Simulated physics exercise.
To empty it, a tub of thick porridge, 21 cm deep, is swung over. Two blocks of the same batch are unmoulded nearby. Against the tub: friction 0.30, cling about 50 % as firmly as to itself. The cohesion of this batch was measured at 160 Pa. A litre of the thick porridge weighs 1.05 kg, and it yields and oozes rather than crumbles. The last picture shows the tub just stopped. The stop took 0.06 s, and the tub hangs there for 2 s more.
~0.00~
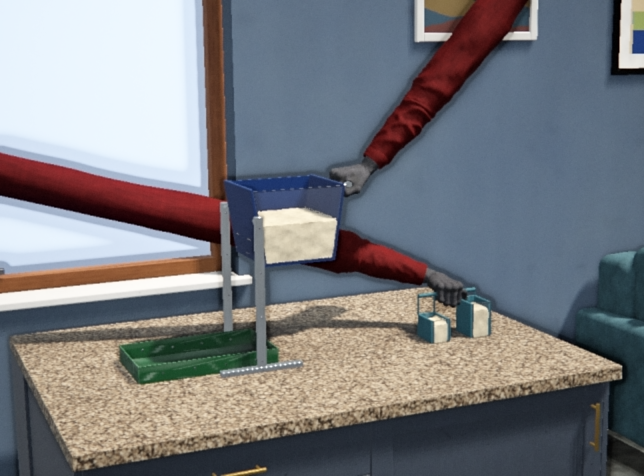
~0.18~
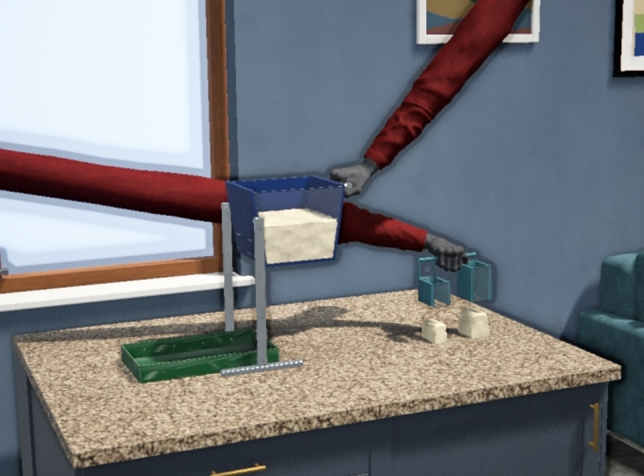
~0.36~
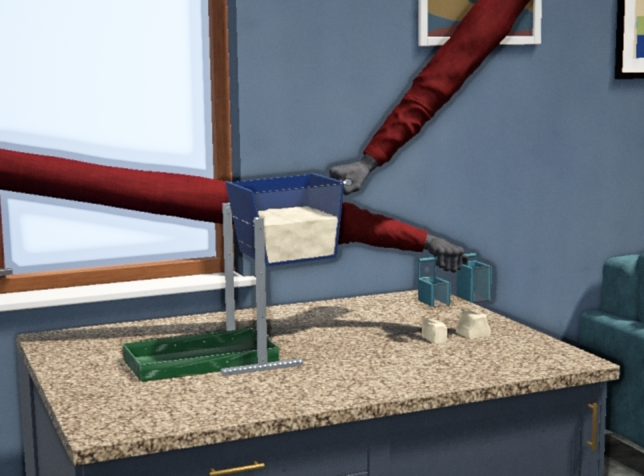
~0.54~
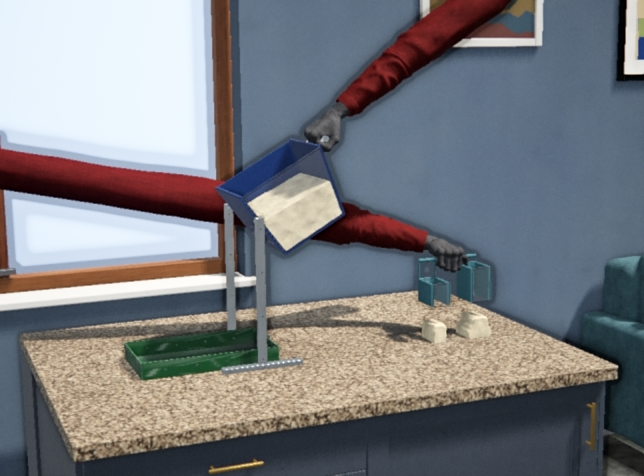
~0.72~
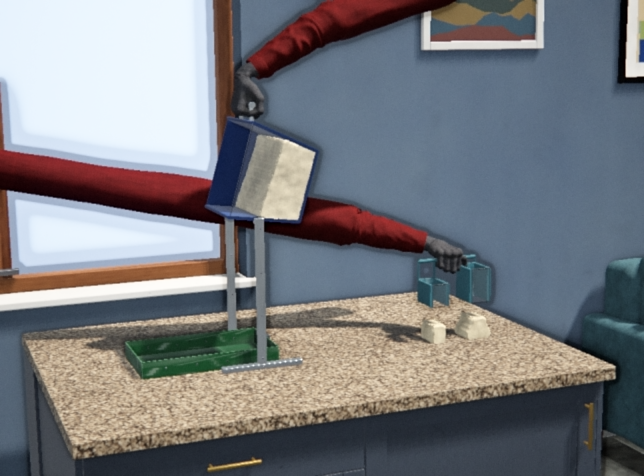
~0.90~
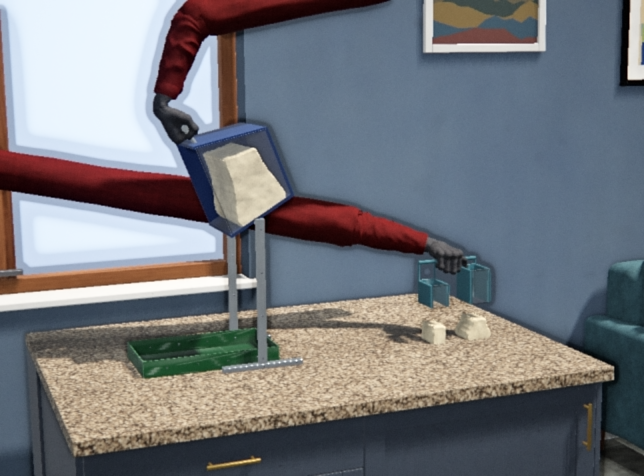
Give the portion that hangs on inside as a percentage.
Close to 0 per cent.
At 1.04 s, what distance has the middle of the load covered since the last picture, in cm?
Roughly 15 cm.
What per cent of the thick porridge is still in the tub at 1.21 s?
Near 0 %.
After 1.04 s, the tub is at 111 degrees and holds 39 %.
After 1.21 s, the tub is at 111 degrees and holds 0 %.
After 1.38 s, the tub is at 111 degrees and holds 0 %.
After 1.55 s, the tub is at 111 degrees and holds 0 %.
After 2.90 s, at the end, the tub is at 111 degrees and holds 0 %.
